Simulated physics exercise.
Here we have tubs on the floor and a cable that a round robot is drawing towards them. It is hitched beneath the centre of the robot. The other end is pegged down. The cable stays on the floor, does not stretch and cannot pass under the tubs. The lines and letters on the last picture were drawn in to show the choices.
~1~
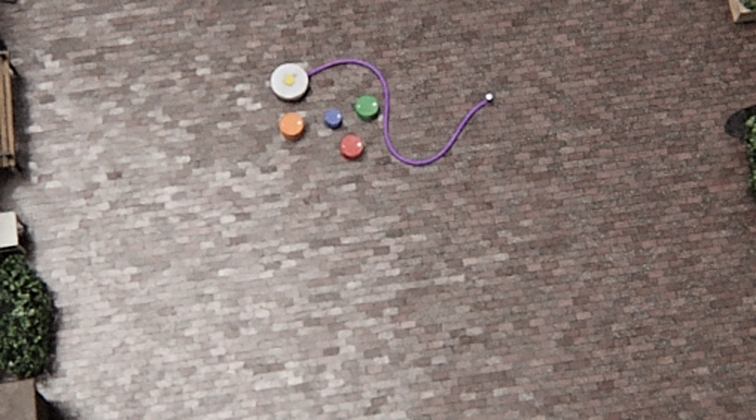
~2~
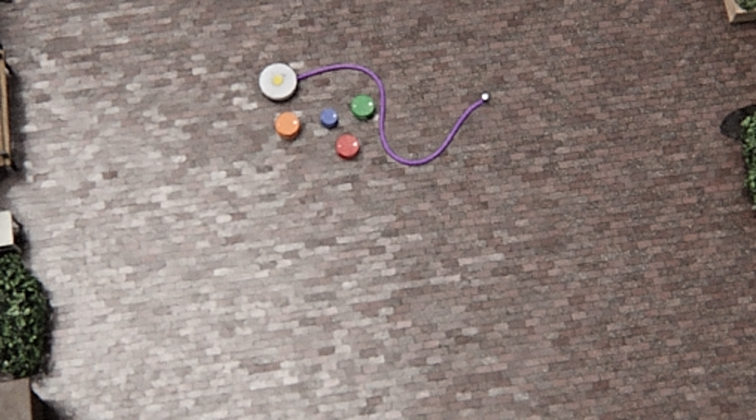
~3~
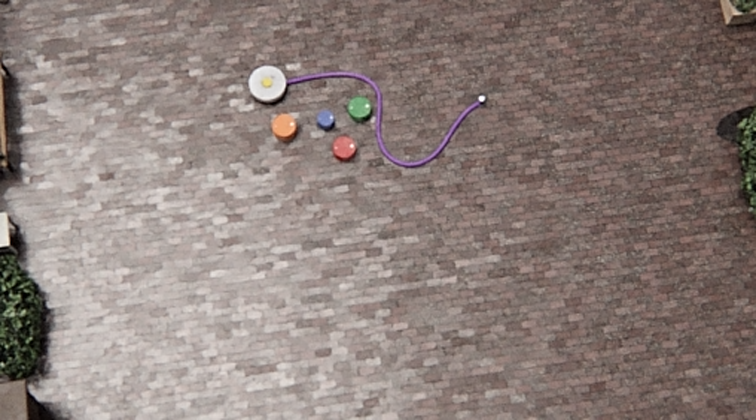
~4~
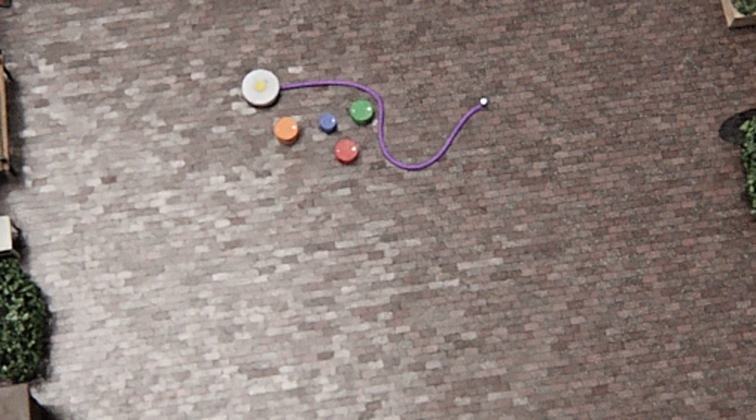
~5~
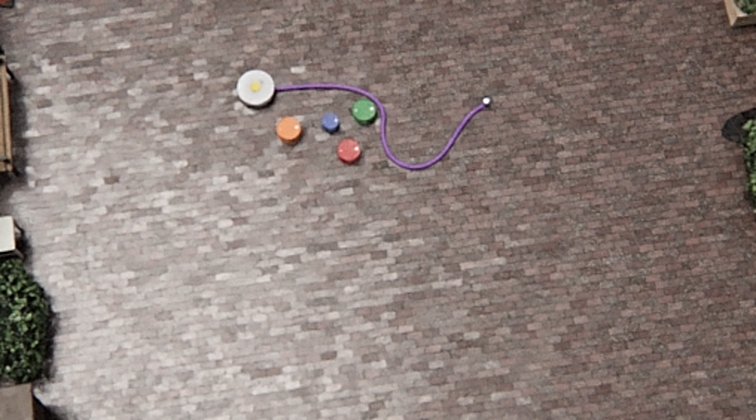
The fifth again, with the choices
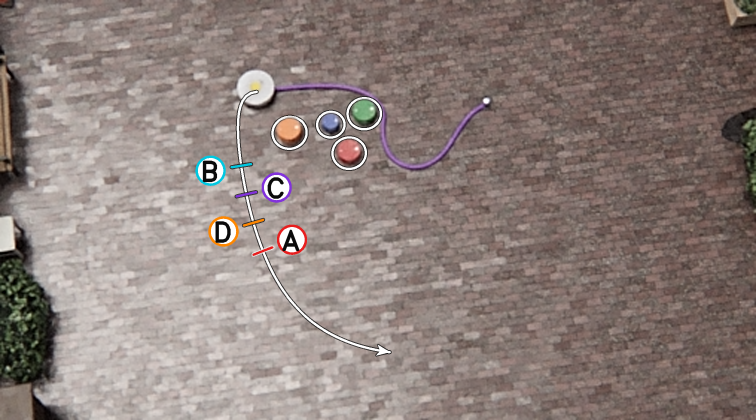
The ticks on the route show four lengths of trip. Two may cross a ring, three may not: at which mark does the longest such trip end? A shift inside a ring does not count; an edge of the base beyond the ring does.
It should halt at A.
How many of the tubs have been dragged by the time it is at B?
The count is none.
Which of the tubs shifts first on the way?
The orange tub.
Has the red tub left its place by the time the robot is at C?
No.
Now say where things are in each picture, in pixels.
Robot (290, 83); peg (489, 99); blue tub (333, 119), in the first frame.
Robot (278, 83); red tub (348, 147), in the second frame.
Robot (268, 85); orange tub (284, 128), in the third frame.
Robot (261, 89); blue tub (328, 123), in the fourth frame.
Robot (256, 89); green tub (364, 112); orange tub (289, 131); peg (486, 103), in the fifth frame.
On the marked copy, A at (263, 251); B at (241, 166); C at (246, 194); D at (253, 223); the route from (257, 92) via (262, 248) to (390, 352).
Following A. Soon after the start, robot (238, 139).
Later, robot (247, 199).
In the end, robot (262, 249); blue tub (332, 125); orange tub (313, 152); one over the rings.
As for the rest, B is within the limit but short; C is within the limit but short; D is within the limit but short.
